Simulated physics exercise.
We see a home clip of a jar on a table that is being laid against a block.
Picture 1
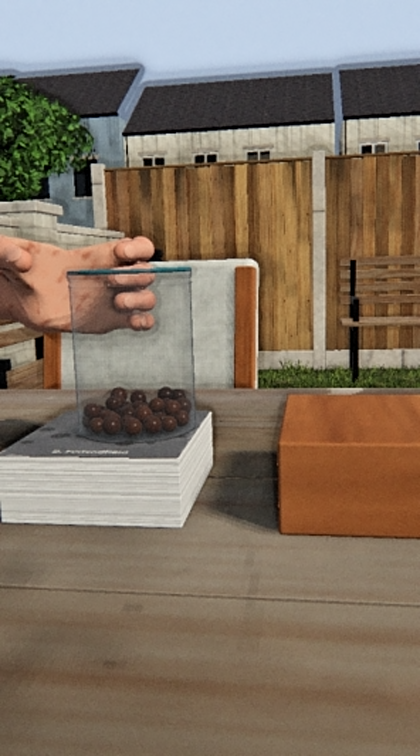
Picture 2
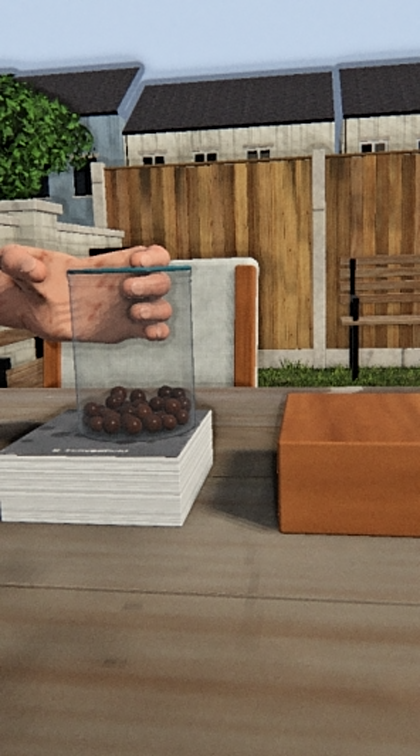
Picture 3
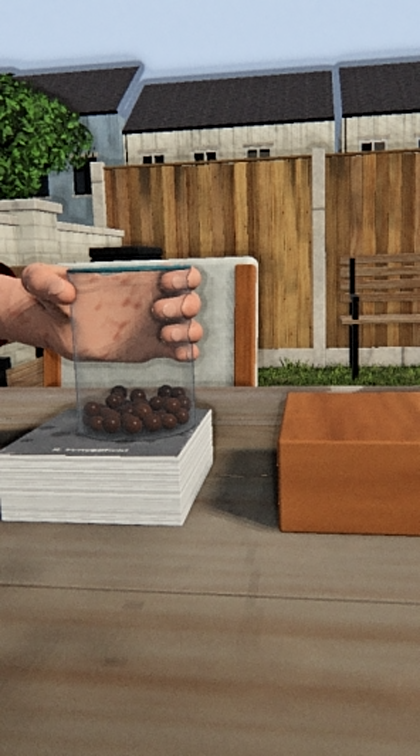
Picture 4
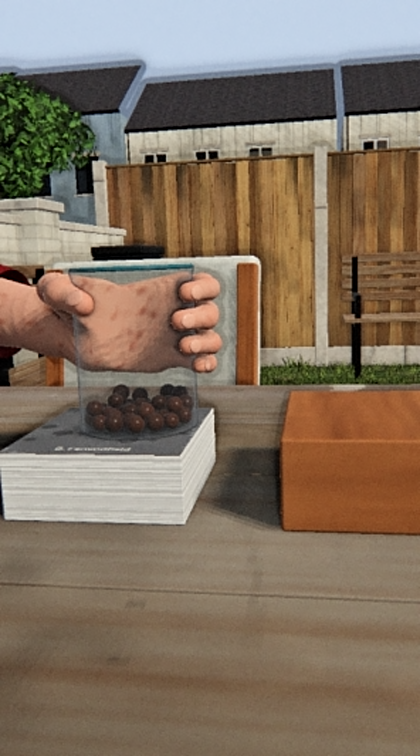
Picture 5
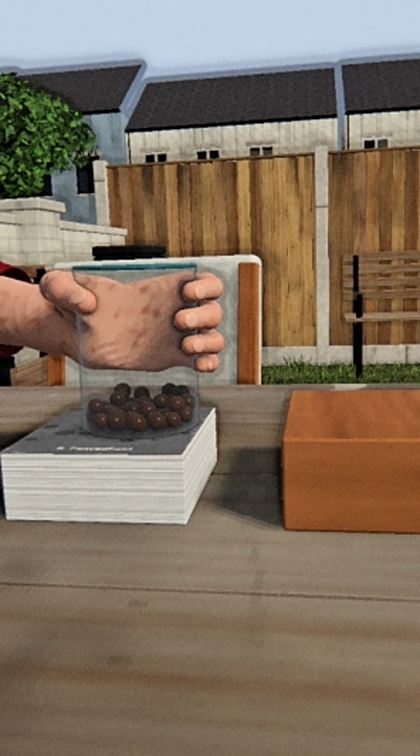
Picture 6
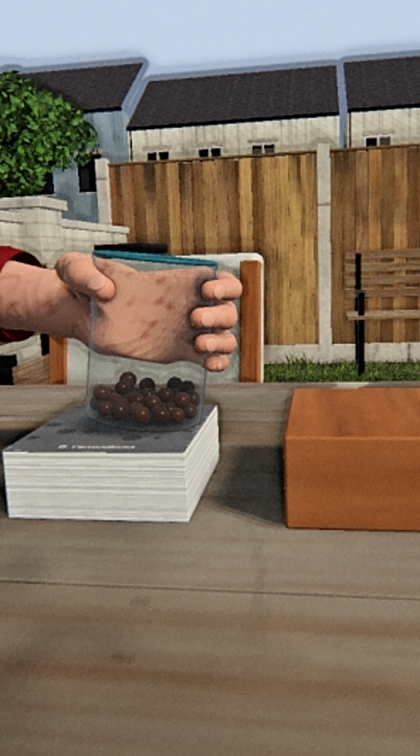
A hand reached around a clear jar with a few chocolate balls in the bottom, gripped it, then lifted and tilted it slightly on its white block, beside an orange-brown block on the right.
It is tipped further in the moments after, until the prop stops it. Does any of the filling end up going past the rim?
No.
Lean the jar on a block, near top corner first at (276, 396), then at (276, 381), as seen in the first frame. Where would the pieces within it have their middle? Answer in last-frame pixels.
Around (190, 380) in the first case, around (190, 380) in the second.
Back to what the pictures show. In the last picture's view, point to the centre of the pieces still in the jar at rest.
Roughly at (210, 385).
Then, 0.58 s after the last picture, the jar leans 44°; everything is still inside.
Then, 1.08 s after the last picture, the jar leans 75°; everything is still inside.
Then, 1.51 s after the last picture, the jar rests on the block at 79°; everything is still inside.
At rest, the jar rests on the block at 79°; everything is still inside.
